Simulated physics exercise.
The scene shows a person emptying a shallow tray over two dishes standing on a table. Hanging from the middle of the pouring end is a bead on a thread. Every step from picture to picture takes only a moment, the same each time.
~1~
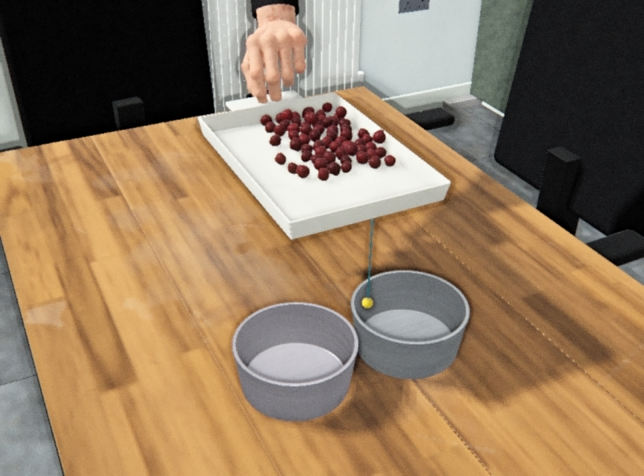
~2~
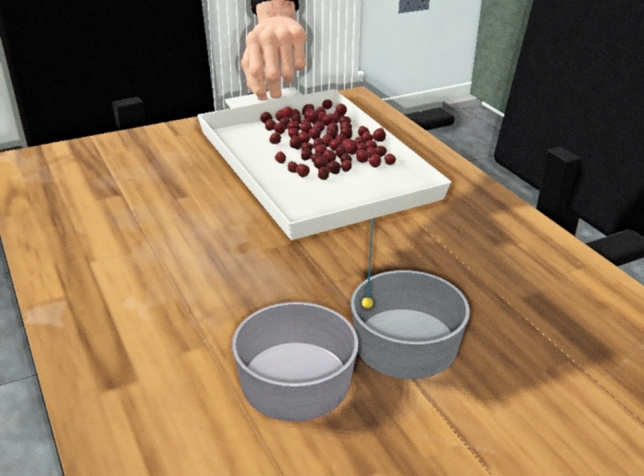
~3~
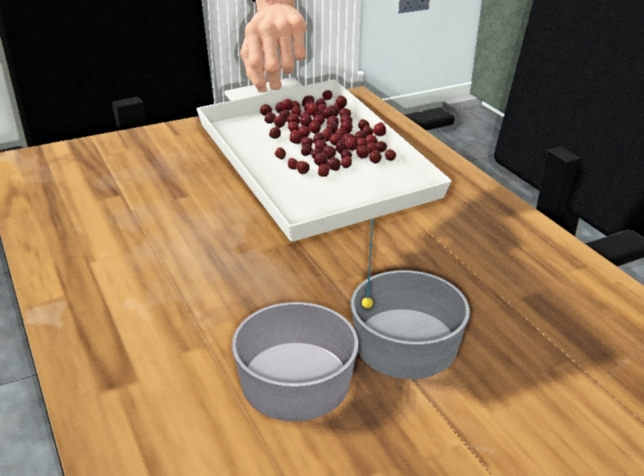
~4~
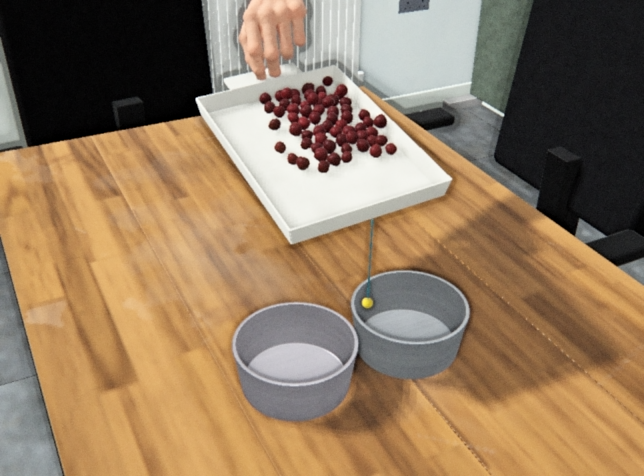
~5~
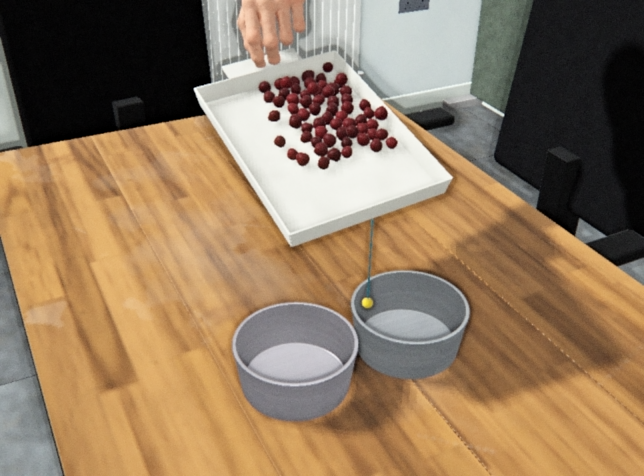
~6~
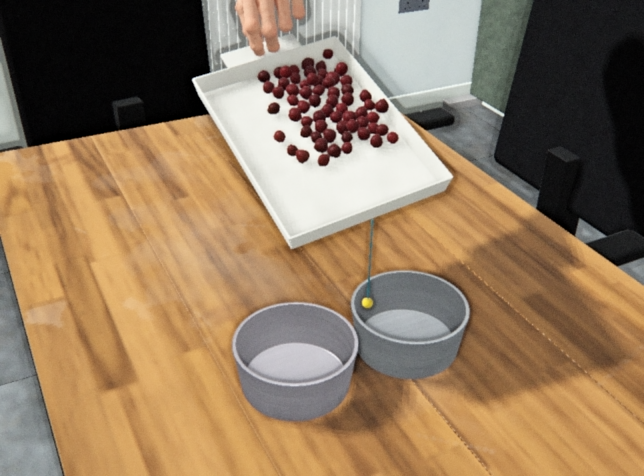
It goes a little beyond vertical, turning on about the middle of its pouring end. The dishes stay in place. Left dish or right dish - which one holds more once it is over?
The left one holds more.
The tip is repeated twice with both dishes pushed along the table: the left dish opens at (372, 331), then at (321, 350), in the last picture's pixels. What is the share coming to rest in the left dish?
It works out to 40 percent and then 90 percent.
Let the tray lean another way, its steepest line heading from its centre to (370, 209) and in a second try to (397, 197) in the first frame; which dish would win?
Case one: The dish at right. Case two: The dish at right.
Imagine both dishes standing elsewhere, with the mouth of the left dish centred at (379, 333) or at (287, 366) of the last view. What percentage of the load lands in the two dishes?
Try 1: Some 40 %; try 2: Some 80 %.
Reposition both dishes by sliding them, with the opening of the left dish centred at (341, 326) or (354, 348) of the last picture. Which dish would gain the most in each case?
Try 1: The left-side dish; try 2: The left-side dish.
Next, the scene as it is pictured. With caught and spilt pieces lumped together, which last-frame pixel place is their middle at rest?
Resting centre, last frame: Roughly (302, 382).
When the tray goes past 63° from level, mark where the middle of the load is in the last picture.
About (312, 199).
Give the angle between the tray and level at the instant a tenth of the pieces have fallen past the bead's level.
It has tipped about 80 degrees.
Shortly afterwards, tray tipped steeply; all but a few on the tray; only a few in the left dish; only a few outside both; only a few in the air.
Next, tray tipped past a quarter turn; the bulk on the tray; a little in the left dish; only a few outside both.
Some moments later, tray tipped past a quarter turn; the bulk in the left dish; near a quarter outside both.
In the end, tray tipped past a quarter turn; the bulk in the left dish; none at all in the right dish; near a quarter outside both.
